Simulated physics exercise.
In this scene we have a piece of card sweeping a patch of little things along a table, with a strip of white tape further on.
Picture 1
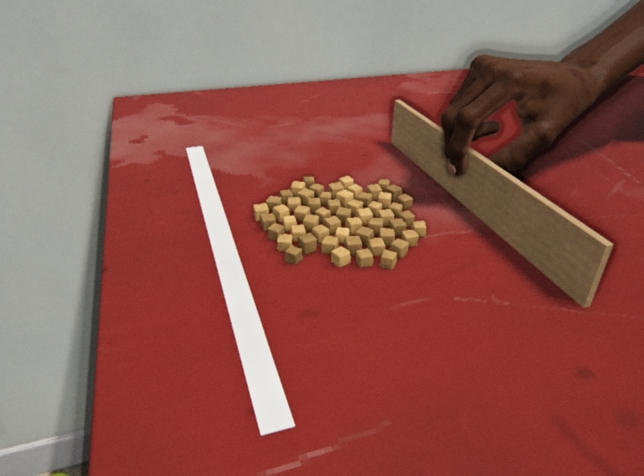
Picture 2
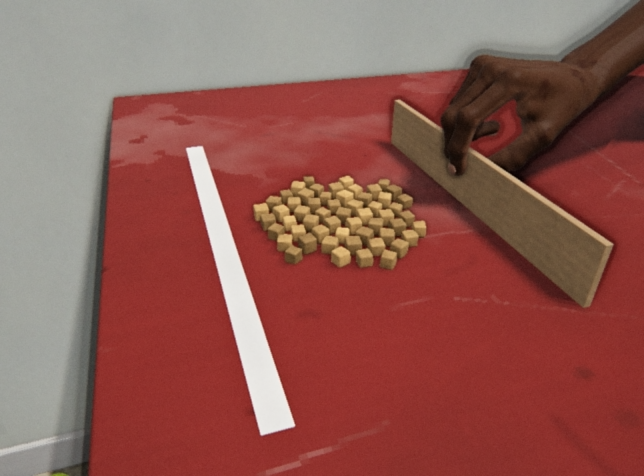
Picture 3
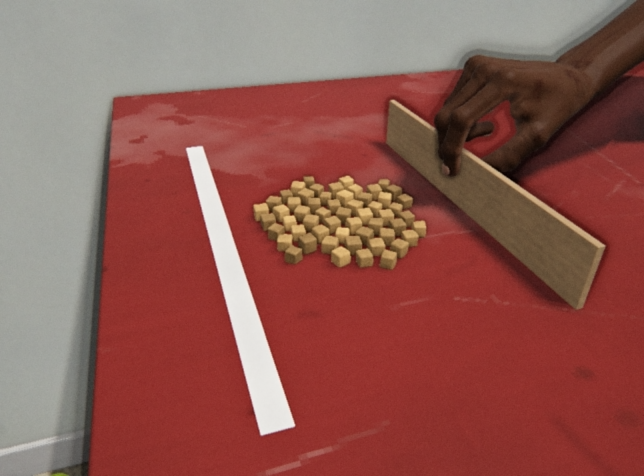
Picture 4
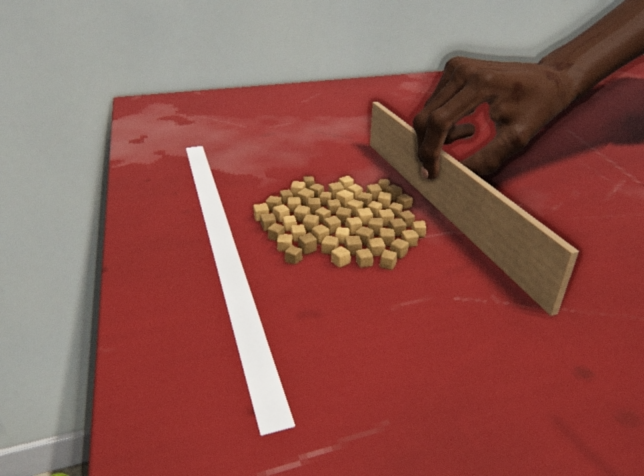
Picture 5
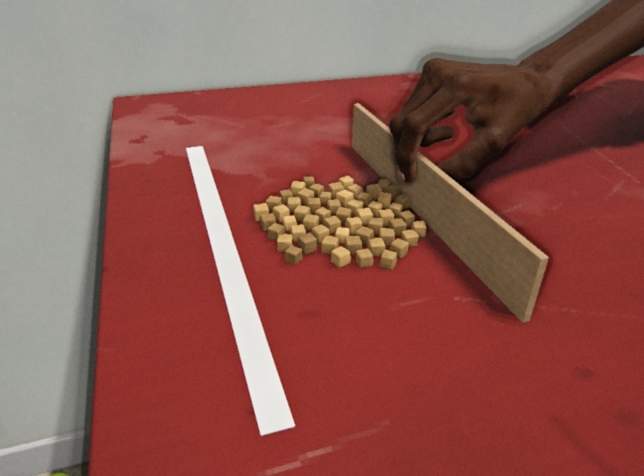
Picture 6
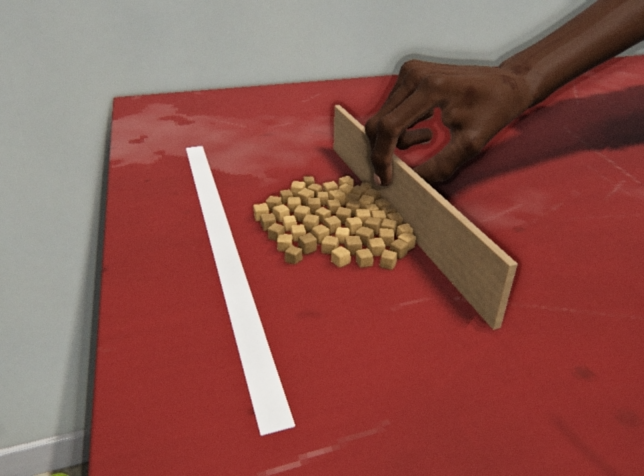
A hand slides a wooden board left across a red table into small wooden cubes.
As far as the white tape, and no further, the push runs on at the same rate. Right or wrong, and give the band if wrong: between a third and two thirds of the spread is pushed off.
Wrong, under a third is pushed off.
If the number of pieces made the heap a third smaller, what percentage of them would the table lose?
I'd put it at around 0 per cent.
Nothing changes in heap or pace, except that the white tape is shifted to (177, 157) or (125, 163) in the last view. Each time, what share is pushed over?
First stop: 10 per cent; second stop: 100 per cent.
Soon after the last picture, piece of card still moving, near (302, 174); heap all on the table, its front near (219, 237).
A little later, piece of card stopped at the white tape; heap all on the table, its front near (115, 254).
At rest, piece of card stopped at the white tape; heap all on the table, its front near (115, 254).
